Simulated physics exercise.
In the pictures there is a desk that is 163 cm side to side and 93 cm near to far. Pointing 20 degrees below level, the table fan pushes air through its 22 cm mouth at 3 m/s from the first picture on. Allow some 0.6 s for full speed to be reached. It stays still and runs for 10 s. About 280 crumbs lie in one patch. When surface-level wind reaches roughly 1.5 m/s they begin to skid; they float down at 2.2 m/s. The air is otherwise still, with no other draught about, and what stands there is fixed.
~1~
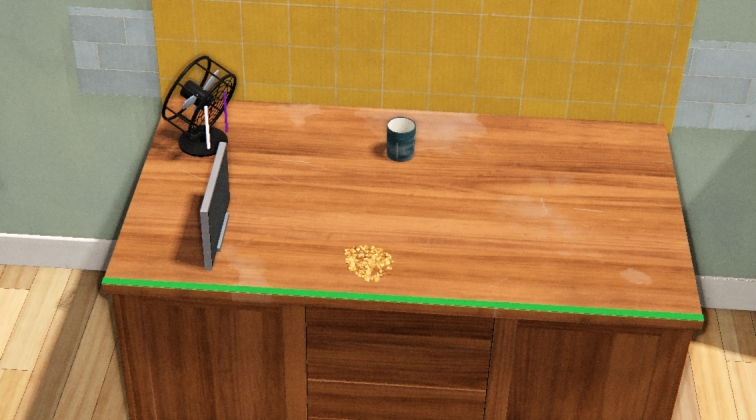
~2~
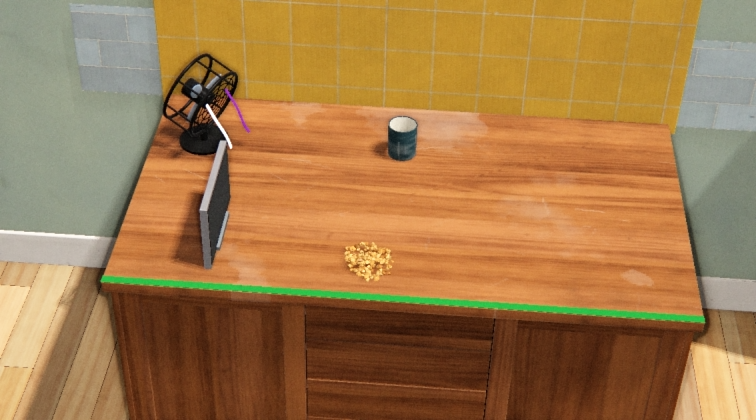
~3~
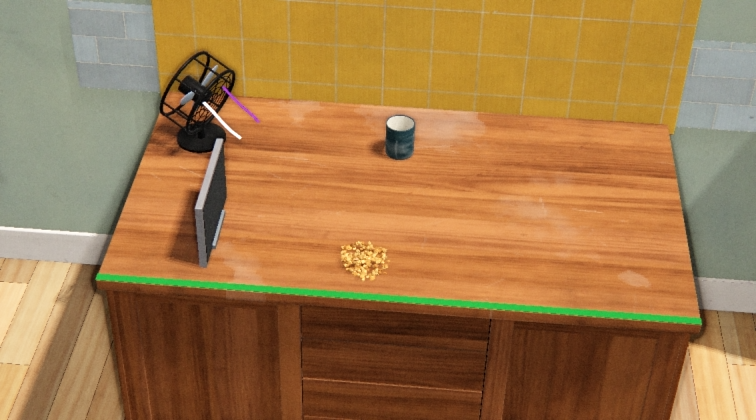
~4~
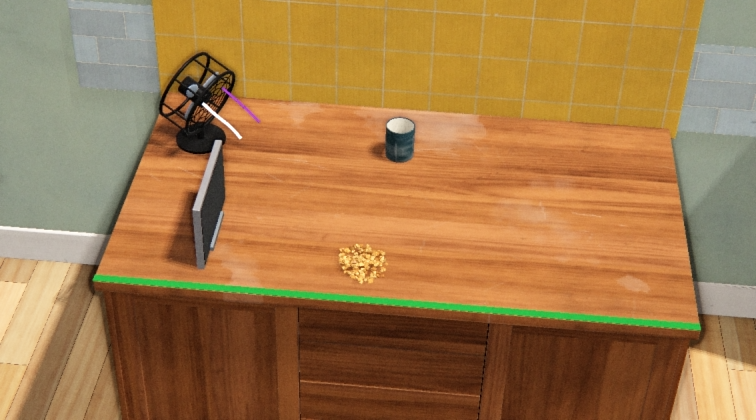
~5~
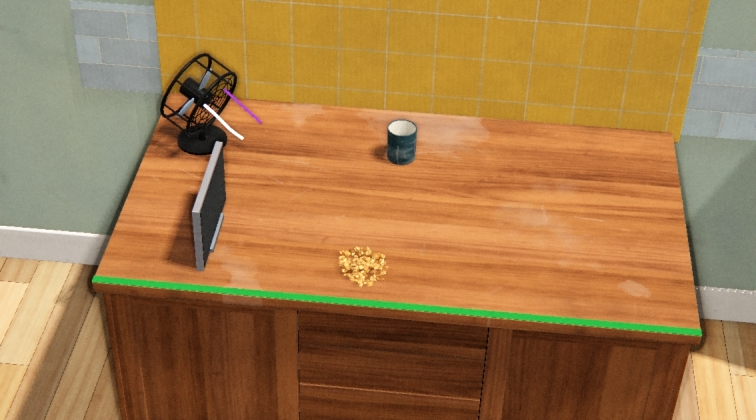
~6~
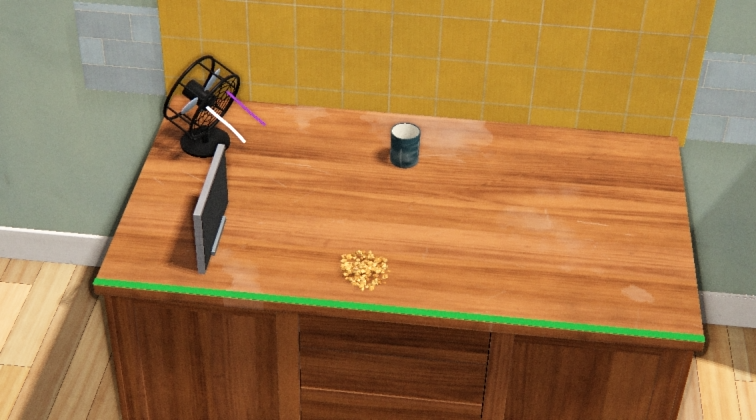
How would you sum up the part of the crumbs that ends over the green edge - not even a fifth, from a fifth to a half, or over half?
The part beyond that edge is going to exceed half.
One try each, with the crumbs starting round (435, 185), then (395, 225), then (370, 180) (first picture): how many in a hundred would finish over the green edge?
Try by try: About 0 per cent, 90 per cent and 1 per cent.
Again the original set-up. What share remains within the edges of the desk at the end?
Around 0 in a hundred remain.
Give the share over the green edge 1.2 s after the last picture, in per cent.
About 100 %.
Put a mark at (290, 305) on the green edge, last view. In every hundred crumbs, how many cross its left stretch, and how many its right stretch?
I'd guess near 0 percent left and close to 100 percent right.
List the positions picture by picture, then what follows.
The middle of the crumbs is near (368, 263), none has stirred yet and the mouth of the table fan is at (200, 97), in the first frame.
The middle of the crumbs is near (369, 260), none has stirred yet and the green edge is centred on (400, 302), in the second frame.
The middle of the crumbs is near (365, 259), none has stirred yet, the top of a laptop is at (209, 172) and the top of a mug is at (401, 123), in the third frame.
The middle of the crumbs is near (363, 262) and none has stirred yet, in the fourth frame.
The middle of the crumbs is near (363, 265) and none has stirred yet, in the fifth frame.
The middle of the crumbs is near (365, 269) and none has stirred yet, in the sixth frame.
Then, 1.2 s after the last picture, 0 % are on the move or not yet settled, 100 % are over the green edge.
Then, 2.4 s after the last picture, 0 % are on the move or not yet settled, 100 % are over the green edge.
Then, 4.7 s after the last picture, 0 % are on the move or not yet settled, 100 % are over the green edge.
Then, 9.2 s after the last picture, at the end, 100 % are over the green edge.
